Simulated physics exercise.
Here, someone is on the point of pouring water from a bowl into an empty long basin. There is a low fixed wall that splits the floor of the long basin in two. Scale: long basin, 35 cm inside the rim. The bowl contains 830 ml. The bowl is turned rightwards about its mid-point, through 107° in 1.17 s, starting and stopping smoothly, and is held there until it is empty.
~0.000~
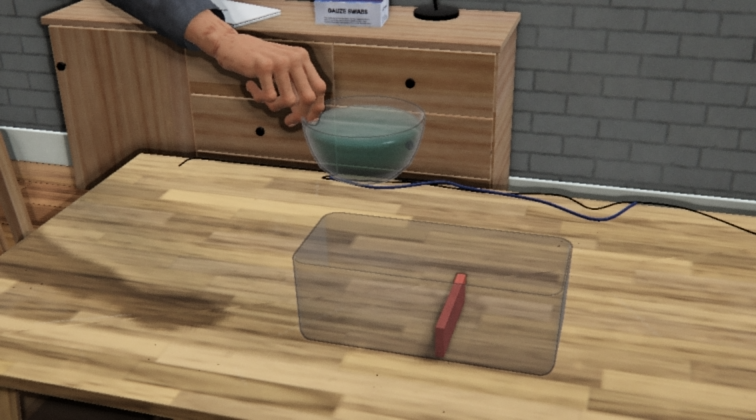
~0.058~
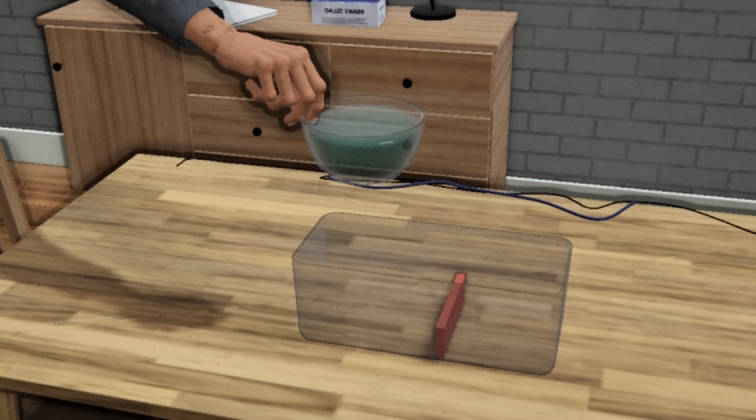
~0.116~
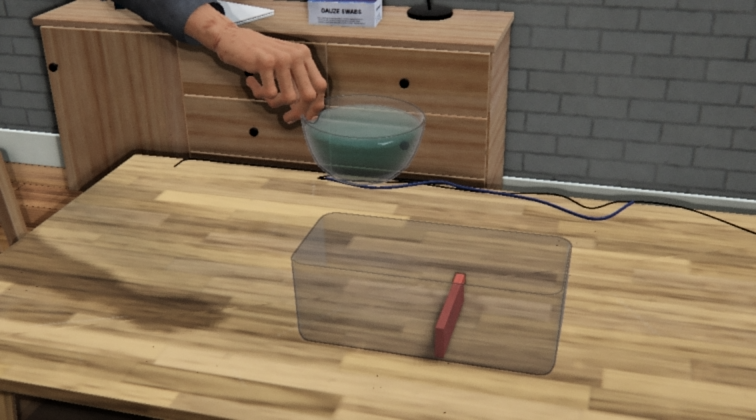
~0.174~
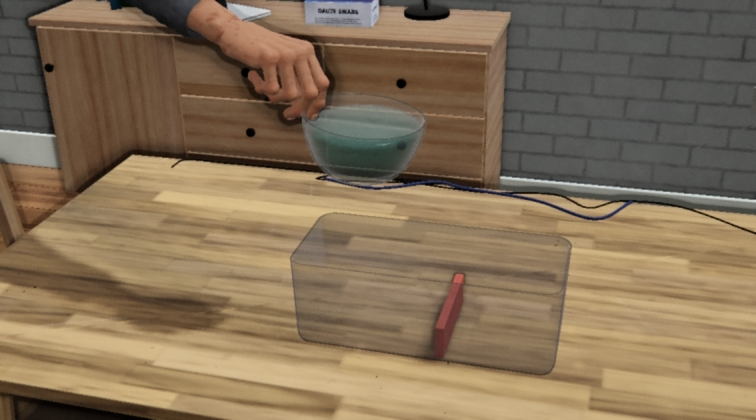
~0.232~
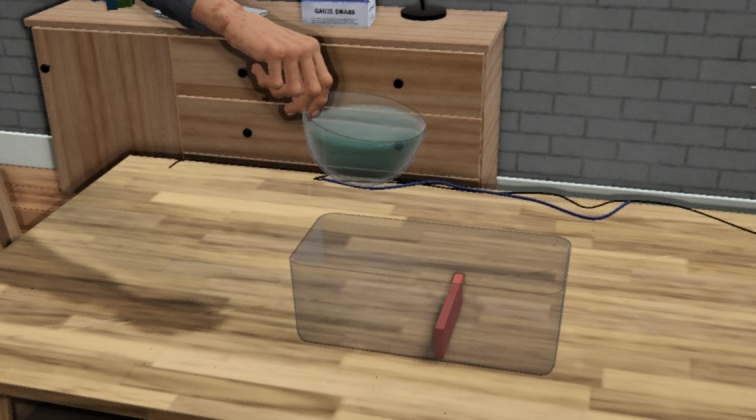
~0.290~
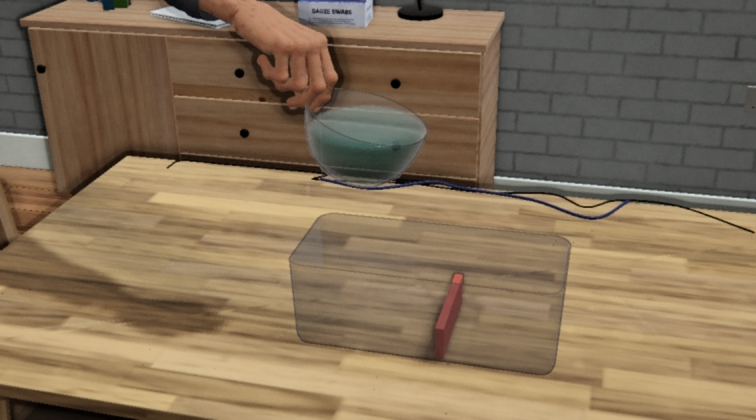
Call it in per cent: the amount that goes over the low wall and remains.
I would put it at about 76 per cent.
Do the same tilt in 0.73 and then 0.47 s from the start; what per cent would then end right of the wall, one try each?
Result: 65 per cent, then 45 per cent.
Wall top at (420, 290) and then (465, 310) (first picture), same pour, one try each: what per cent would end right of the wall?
I'd say 95 percent on the first go, 60 percent on the next.
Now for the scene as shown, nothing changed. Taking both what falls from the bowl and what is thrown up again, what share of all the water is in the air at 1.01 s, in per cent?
Roughly 6 %.
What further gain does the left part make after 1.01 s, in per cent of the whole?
That amounts to roughly 7 per cent of the whole.
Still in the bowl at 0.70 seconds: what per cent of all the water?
Roughly 38 %.
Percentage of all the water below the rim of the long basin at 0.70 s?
Near 26 in a hundred.
By 0.70 s the tilt is 70° and 38 per cent is still to pour, 2 is left of the wall and 25 right of it.
By 1.01 s the tilt is 102° and 2 per cent is still to pour, 17 is left of the wall and 76 right of it.
By 1.33 s the tilt is 107° and 0 per cent is still to pour, 24 is left of the wall and 76 right of it.
By 1.67 s the tilt is 107° and 0 per cent is still to pour, 24 is left of the wall and 76 right of it.
At rest 24 per cent lies left of the wall, 76 right of it and 1 outside.
